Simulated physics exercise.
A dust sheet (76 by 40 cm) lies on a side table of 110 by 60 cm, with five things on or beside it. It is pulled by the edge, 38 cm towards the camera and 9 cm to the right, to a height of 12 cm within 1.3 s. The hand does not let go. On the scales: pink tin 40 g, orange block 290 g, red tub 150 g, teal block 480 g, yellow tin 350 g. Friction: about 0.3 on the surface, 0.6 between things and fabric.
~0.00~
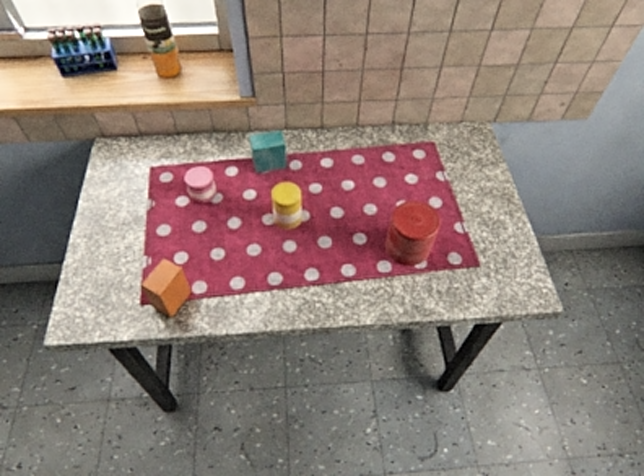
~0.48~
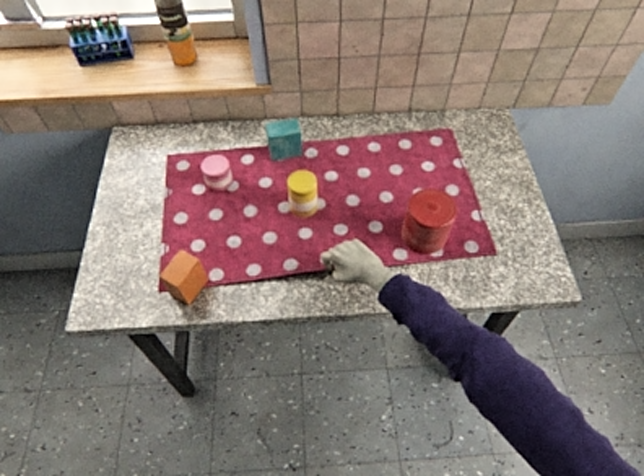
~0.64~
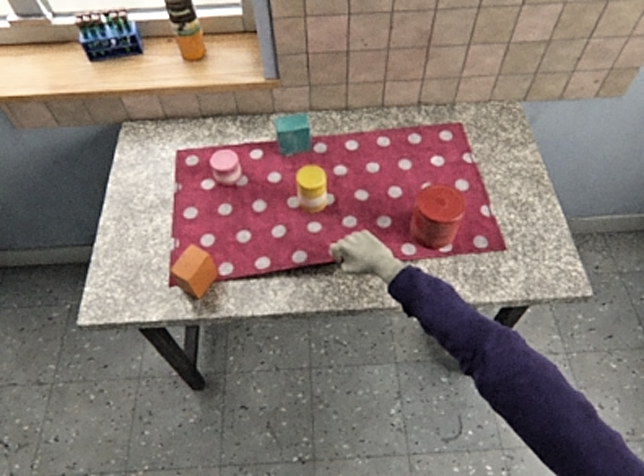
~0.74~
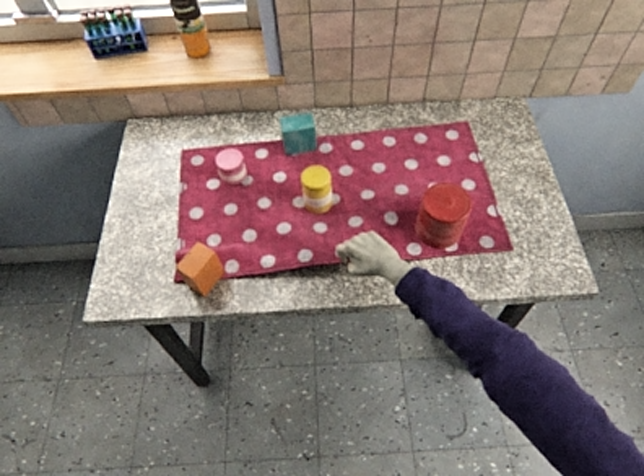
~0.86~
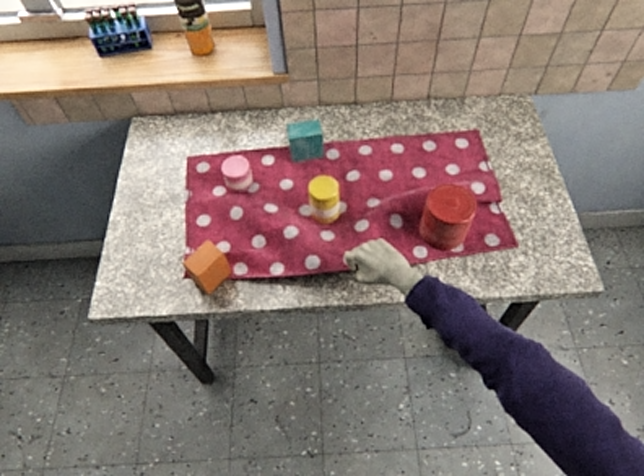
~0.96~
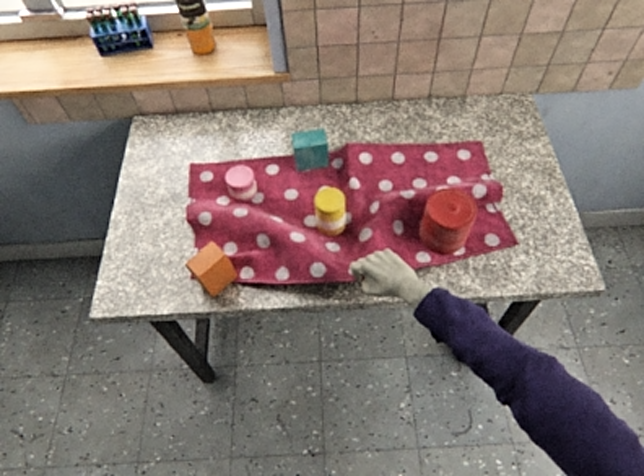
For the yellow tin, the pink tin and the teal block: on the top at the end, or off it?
The yellow tin drops off, the pink tin falls off, the teal block goes over the edge.
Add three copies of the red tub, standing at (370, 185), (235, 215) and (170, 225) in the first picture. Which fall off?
In that order: Goes over, falls off, falls off.
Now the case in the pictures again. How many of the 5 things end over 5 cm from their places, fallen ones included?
That makes 5.
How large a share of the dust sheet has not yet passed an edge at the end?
Some 5 per cent of it.
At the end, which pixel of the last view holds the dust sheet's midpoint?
Near (412, 350).
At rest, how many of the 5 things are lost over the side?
I count 5.
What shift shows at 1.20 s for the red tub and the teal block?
About: Red tub 10 cm, teal block 20 cm.
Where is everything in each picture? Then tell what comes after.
Yellow tin (286, 193); pink tin (199, 176); teal block (267, 140); dust sheet corners (150, 167) (434, 142) (480, 266), in the first frame.
Orange block (179, 266); dust sheet corners (167, 155) (451, 128); grip (332, 269), in the second frame.
Dust sheet corners (177, 150) (461, 123); grip (341, 261), in the third frame.
Yellow tin (316, 177); red tub (447, 201); teal block (297, 122); dust sheet corners (182, 150) (468, 122); grip (347, 262), in the fourth frame.
Yellow tin (324, 187); red tub (452, 203); teal block (304, 129); dust sheet corners (187, 157) (478, 130); grip (355, 269), in the fifth frame.
Yellow tin (330, 199); pink tin (239, 176); teal block (309, 138); dust sheet corners (190, 163) (481, 141) (519, 244); grip (361, 280), in the sixth frame.
At 1.2 s, 95 % of the dust sheet is still over the top; yellow tin 20 cm off its start, teal block 19 cm off its start, pink tin 18 cm off its start.
At 1.4 s, 65 % of the dust sheet is still over the top; yellow tin 31 cm off its start, teal block 31 cm off its start, pink tin 30 cm off its start.
At 1.7 s, 20 % of the dust sheet is still over the top; pink tin 46 cm off its start at (283, 329), teal block 44 cm off its start at (357, 264), yellow tin on its side, 38 cm off its start at (366, 344).
At 1.9 s, 15 % of the dust sheet is still over the top; pink tin over the edge, teal block on its side, 56 cm off its start, yellow tin over the edge.
At 3.5 s, 5 % of the dust sheet is still over the top; pink tin over the edge, teal block over the edge, yellow tin over the edge, red tub over the edge.
